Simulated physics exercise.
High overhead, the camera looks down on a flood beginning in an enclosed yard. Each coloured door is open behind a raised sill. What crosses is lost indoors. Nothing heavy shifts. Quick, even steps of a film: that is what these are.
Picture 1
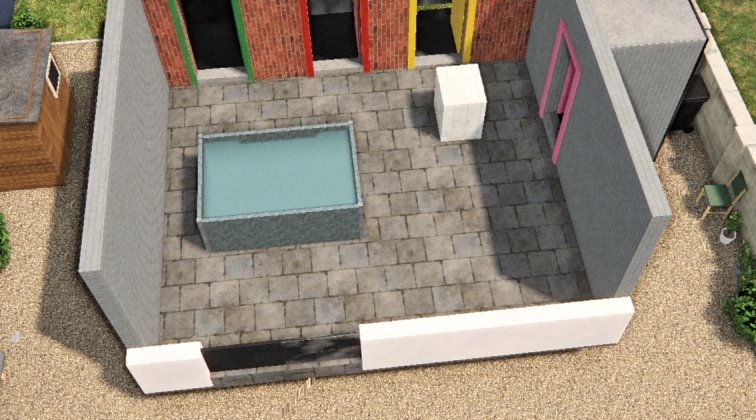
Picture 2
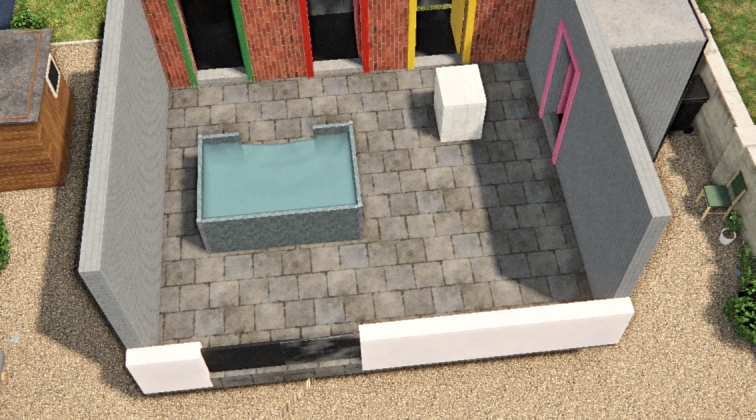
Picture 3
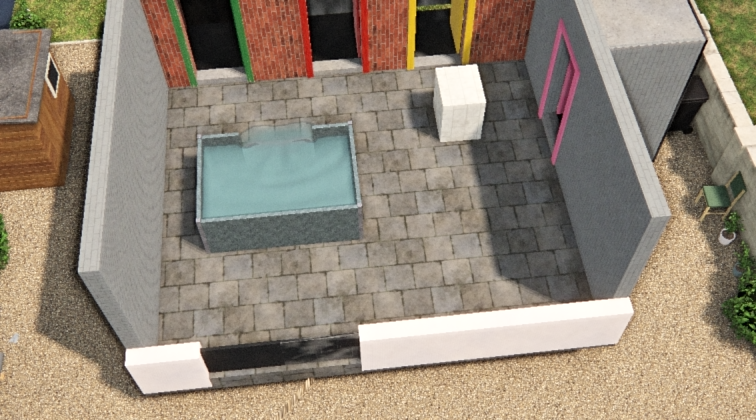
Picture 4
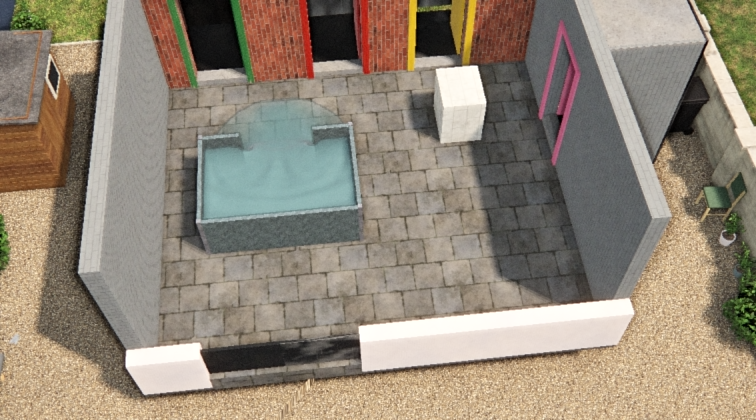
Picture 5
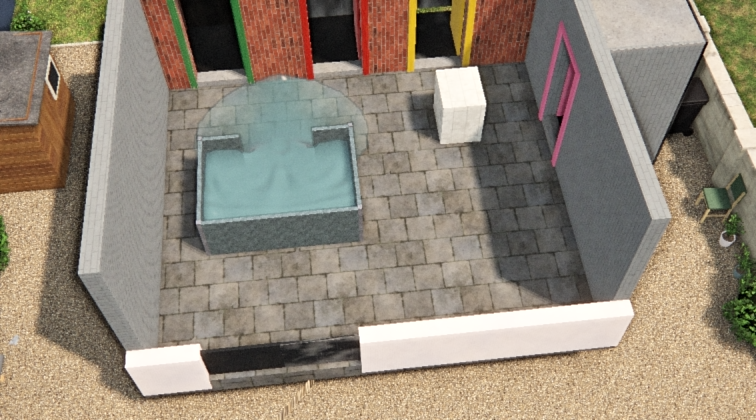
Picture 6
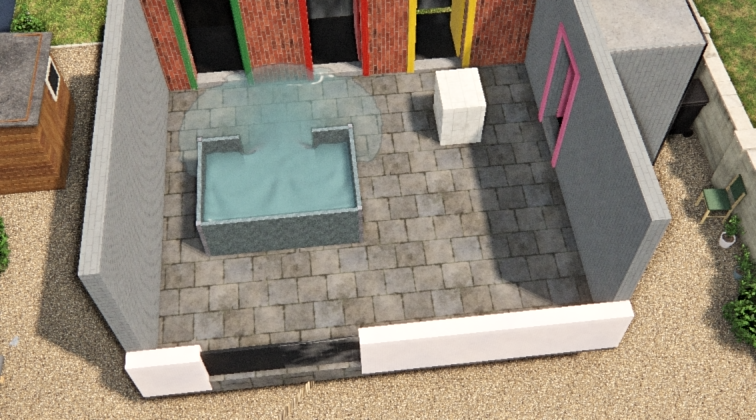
In this clip, seen from high above a walled yard, still water in an open tank begins pouring through a gap in its far side and spreads in a widening sheet across the paving toward the green and red doorways.
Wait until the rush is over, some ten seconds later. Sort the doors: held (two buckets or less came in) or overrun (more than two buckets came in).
Sorted: Yellow door overrun, pink door held, red door overrun, green door overrun.
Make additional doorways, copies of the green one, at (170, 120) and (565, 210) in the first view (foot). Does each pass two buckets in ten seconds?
Result: First overshoots, second undershoots.
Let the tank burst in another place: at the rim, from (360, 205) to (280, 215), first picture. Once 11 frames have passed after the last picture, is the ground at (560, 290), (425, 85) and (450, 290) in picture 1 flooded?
Point by point: Swamped, untouched and swamped.
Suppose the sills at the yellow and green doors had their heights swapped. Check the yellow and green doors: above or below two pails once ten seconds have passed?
Result: Yellow remains short; green crosses the line.
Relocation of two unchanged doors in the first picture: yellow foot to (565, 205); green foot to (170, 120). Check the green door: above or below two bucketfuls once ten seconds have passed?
The green one tops the limit, as far as I can tell.
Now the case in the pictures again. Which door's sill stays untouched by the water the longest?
That is the pink door.
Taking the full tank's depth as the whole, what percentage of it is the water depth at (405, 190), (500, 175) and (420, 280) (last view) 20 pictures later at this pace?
Roughly 2 per cent, 2 per cent and 0 per cent.
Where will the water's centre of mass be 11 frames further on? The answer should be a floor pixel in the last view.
(293, 154).
A moment on, water covers 25 % of the floor; the yellow door wet at the sill, nothing in, the pink door not reached, the red door over two buckets in, the green door over two buckets in.
Next, water covers 30 % of the floor; the yellow door under two buckets in, the pink door not reached, the red door far over two buckets in, the green door far over two buckets in.
Then, water covers 55 % of the floor; the yellow door under two buckets in, the pink door wet at the sill, nothing in, the red door far over two buckets in, the green door far over two buckets in.
Later, water covers 90 % of the floor; the yellow door over two buckets in, the pink door wet at the sill, nothing in, the red door far over two buckets in, the green door far over two buckets in.
In the end, water covers 95 % of the floor; the yellow door over two buckets in, the pink door wet at the sill, nothing in, the red door far over two buckets in, the green door far over two buckets in.
